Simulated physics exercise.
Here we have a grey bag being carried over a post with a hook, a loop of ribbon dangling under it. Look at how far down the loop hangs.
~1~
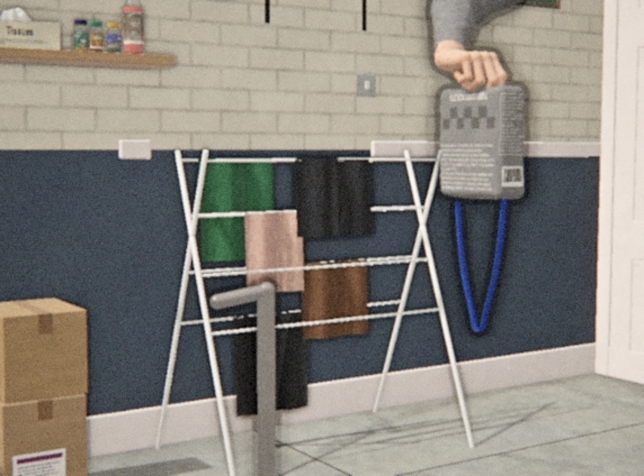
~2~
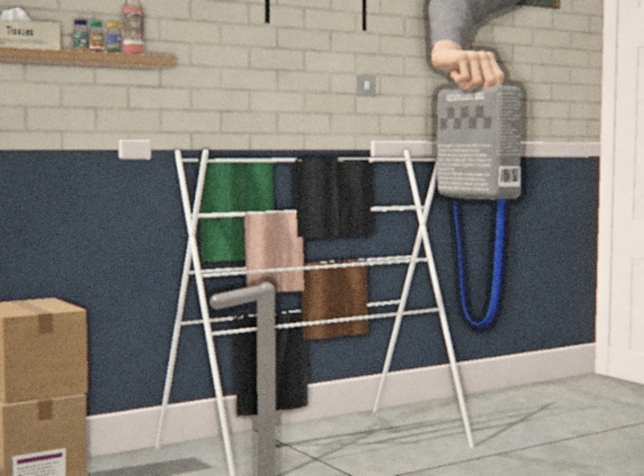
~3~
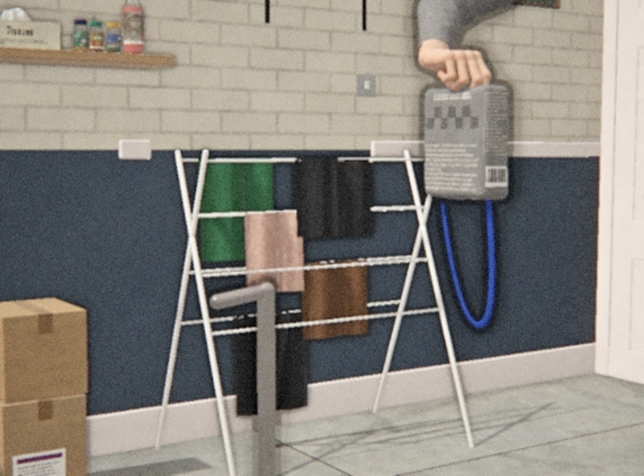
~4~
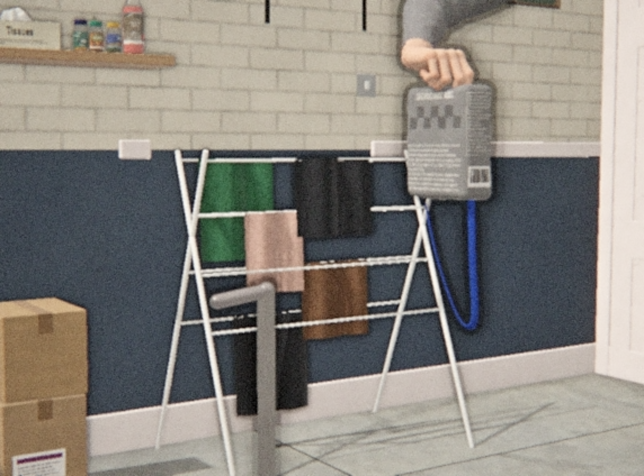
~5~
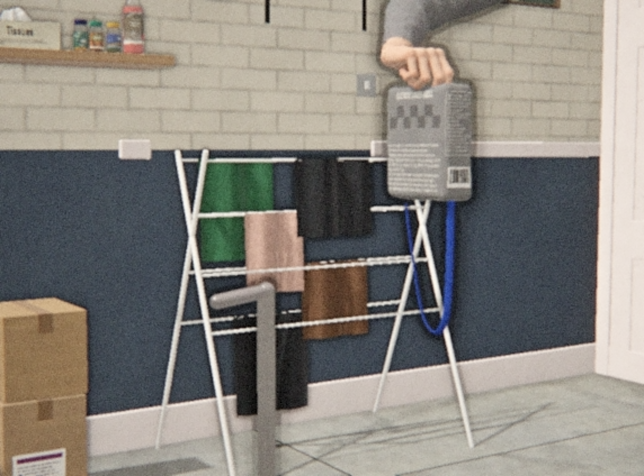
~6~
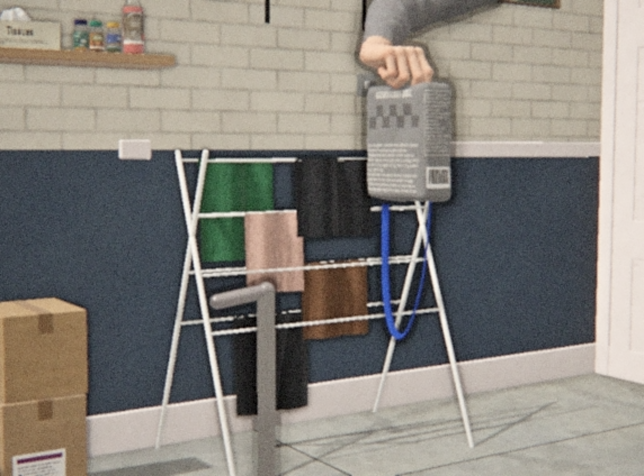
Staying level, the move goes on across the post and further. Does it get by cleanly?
Yes, cleanly.
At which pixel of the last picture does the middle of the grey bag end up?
Centre pixel at rest: (82, 141).
Then, 0.92 s past the final frame, bag over the post near (278, 142).
Then, 1.88 s past the final frame, bag past the post near (116, 141).
When it is over, bag past the post near (82, 141). The grey bag goes by freely.
